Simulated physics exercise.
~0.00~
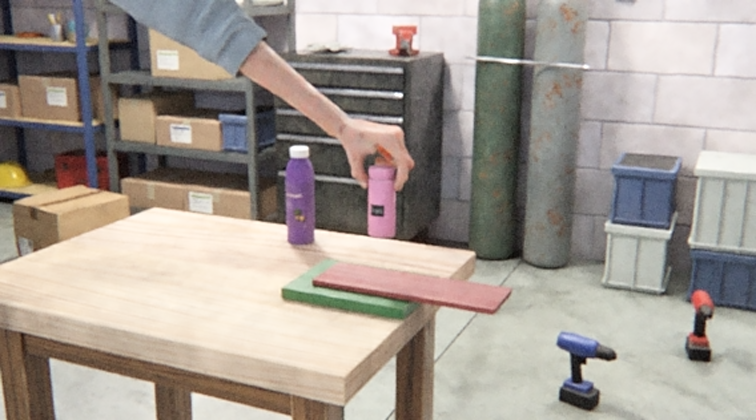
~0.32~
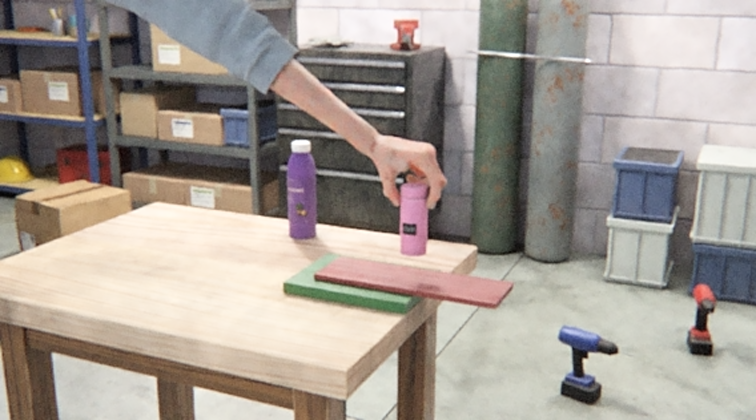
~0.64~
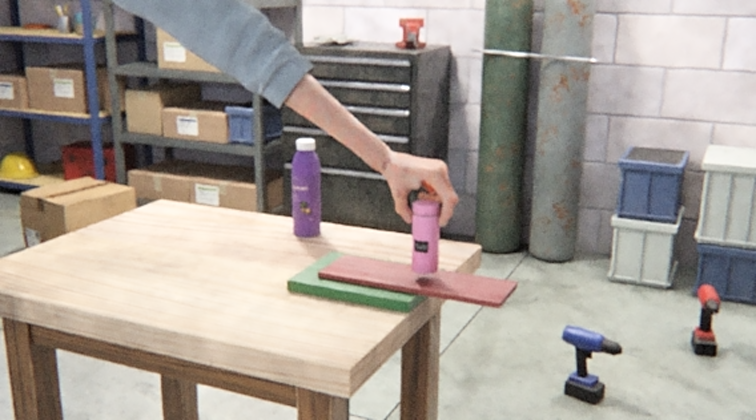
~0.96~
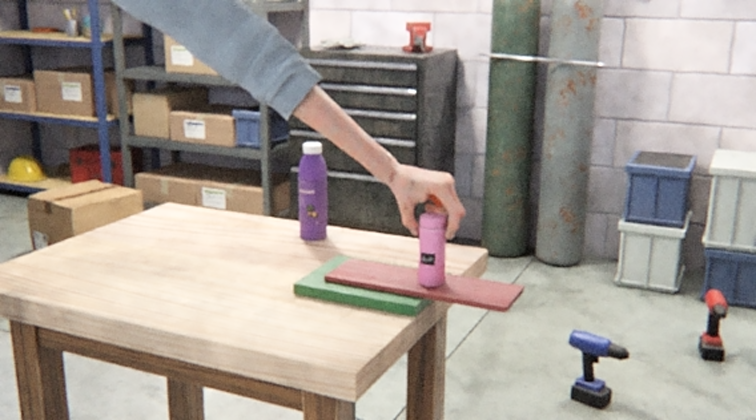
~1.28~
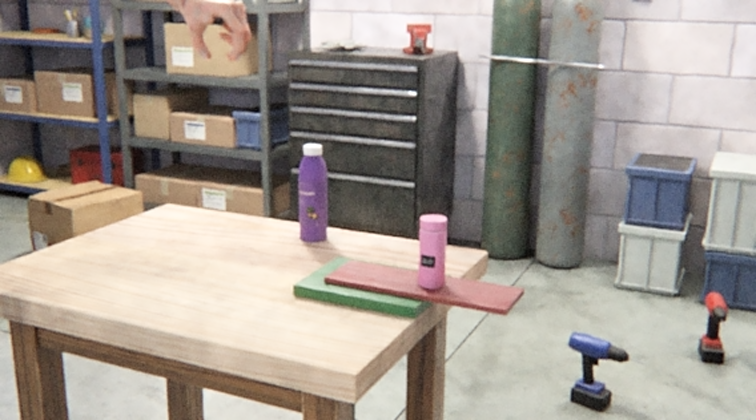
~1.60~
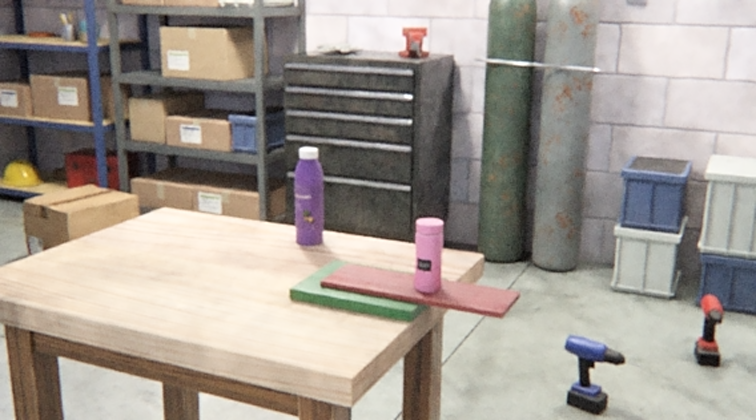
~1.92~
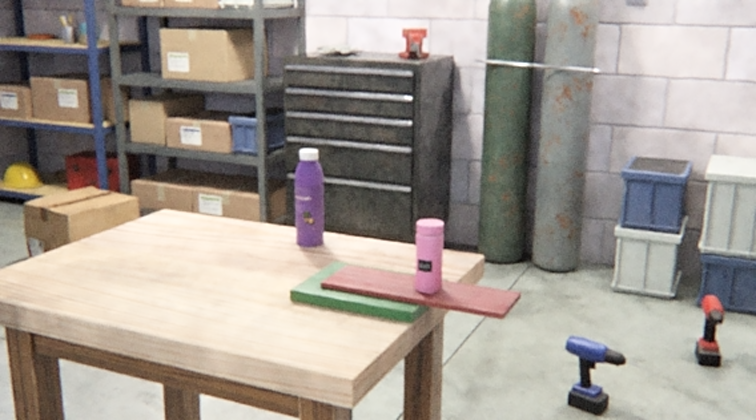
A red plank rests across a green slab at the right corner of a wooden table, its end jutting past the edge, in a workshop seen from slightly above by a gently swaying camera. A purple bottle stands behind them, with shelves of boxes and a dark drawer cabinet beyond, and two drills on the floor at right. A hand reaching from the upper left carries a pink shaker right and down, then sets it upright on the plank. The hand lets go and withdraws. The plank stays balanced, with the shaker standing on it and everything else in place.
